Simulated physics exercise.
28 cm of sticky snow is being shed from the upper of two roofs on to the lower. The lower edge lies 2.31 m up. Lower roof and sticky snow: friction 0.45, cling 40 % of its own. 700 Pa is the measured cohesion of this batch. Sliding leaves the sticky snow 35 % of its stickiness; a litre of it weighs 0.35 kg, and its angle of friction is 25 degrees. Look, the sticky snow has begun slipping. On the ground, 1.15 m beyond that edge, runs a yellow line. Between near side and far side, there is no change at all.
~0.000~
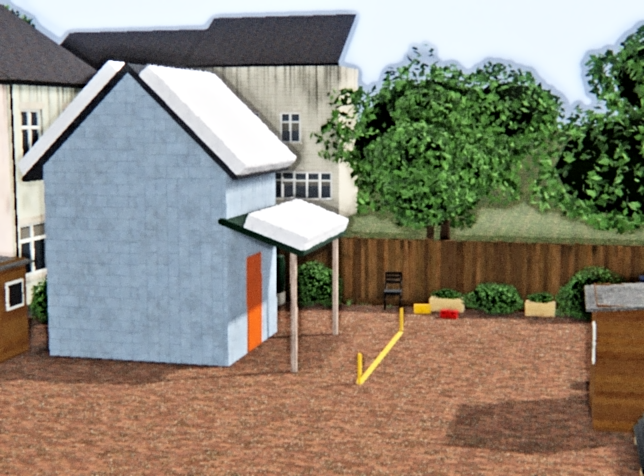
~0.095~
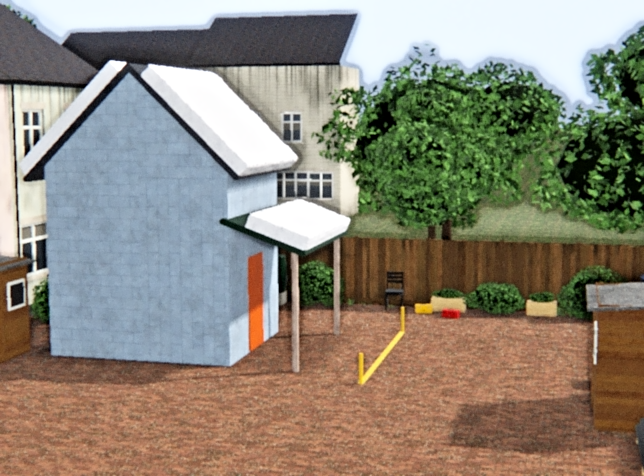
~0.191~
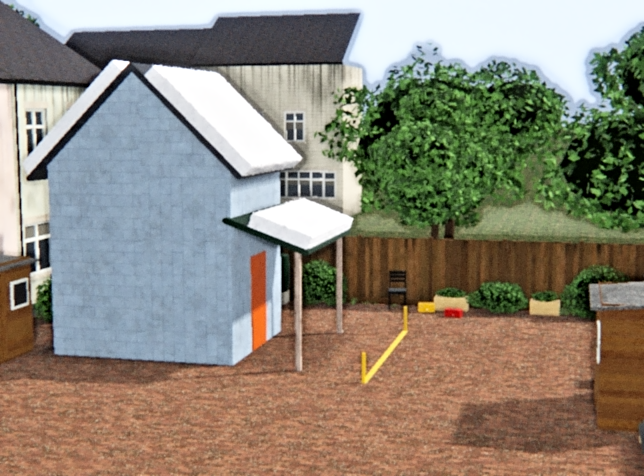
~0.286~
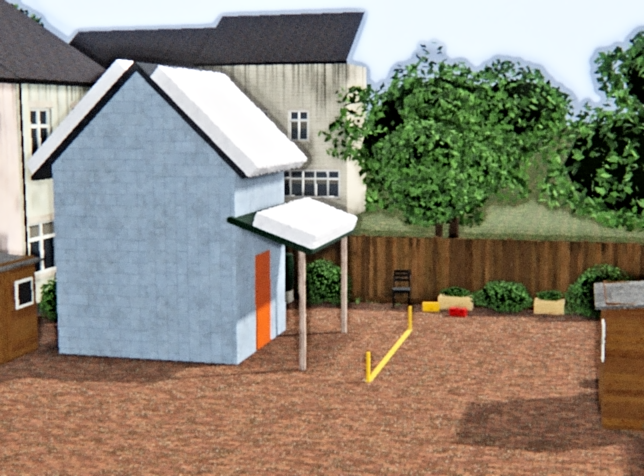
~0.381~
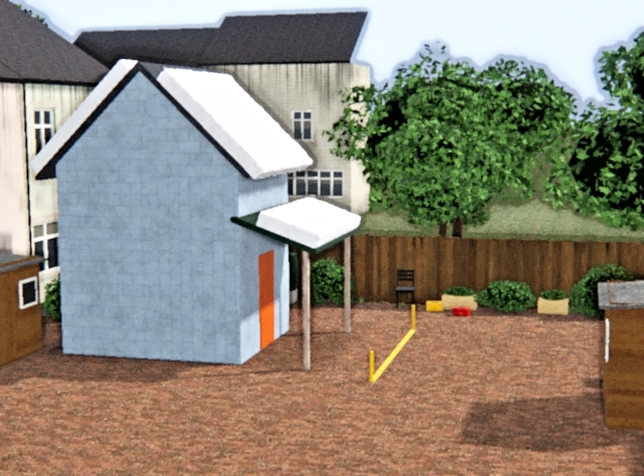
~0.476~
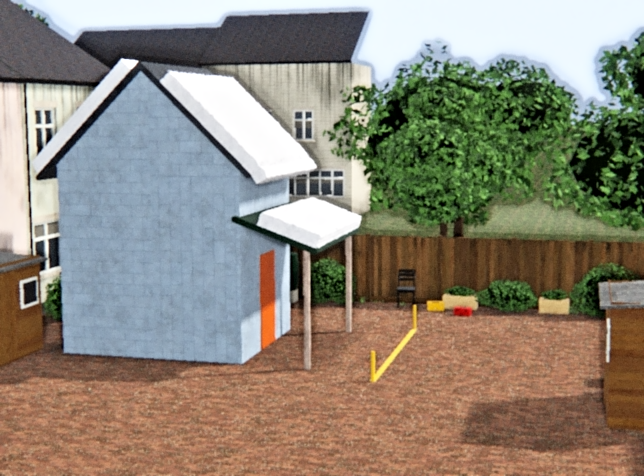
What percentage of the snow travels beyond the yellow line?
About 39 %.
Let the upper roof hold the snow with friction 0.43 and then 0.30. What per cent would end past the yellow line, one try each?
One try each gives 50 % and then 60 %.
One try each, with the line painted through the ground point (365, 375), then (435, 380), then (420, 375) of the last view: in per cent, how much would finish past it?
About 50 %, 12 %, 18 %.
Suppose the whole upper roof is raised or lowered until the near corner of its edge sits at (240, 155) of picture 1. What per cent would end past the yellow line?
It would then be around 50 percent.
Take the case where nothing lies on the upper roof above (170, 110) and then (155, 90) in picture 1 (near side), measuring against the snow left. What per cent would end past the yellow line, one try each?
First try 20 per cent, second try 35 per cent.
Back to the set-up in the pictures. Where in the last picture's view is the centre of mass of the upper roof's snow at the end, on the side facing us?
Somewhere near (376, 329).
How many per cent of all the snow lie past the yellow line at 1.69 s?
Roughly 0 per cent.
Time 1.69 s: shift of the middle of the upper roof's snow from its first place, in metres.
About 2.6 m.
After 1.03 s, none is below the lower edge and 0 % is past the line.
After 1.69 s, none is below the lower edge and 0 % is past the line.
After 2.34 s, 57 % is below the lower edge and 21 % is past the line.
After 3.00 s, 67 % is below the lower edge and 39 % is past the line.
After 4.10 s, 67 % is below the lower edge and 39 % is past the line.
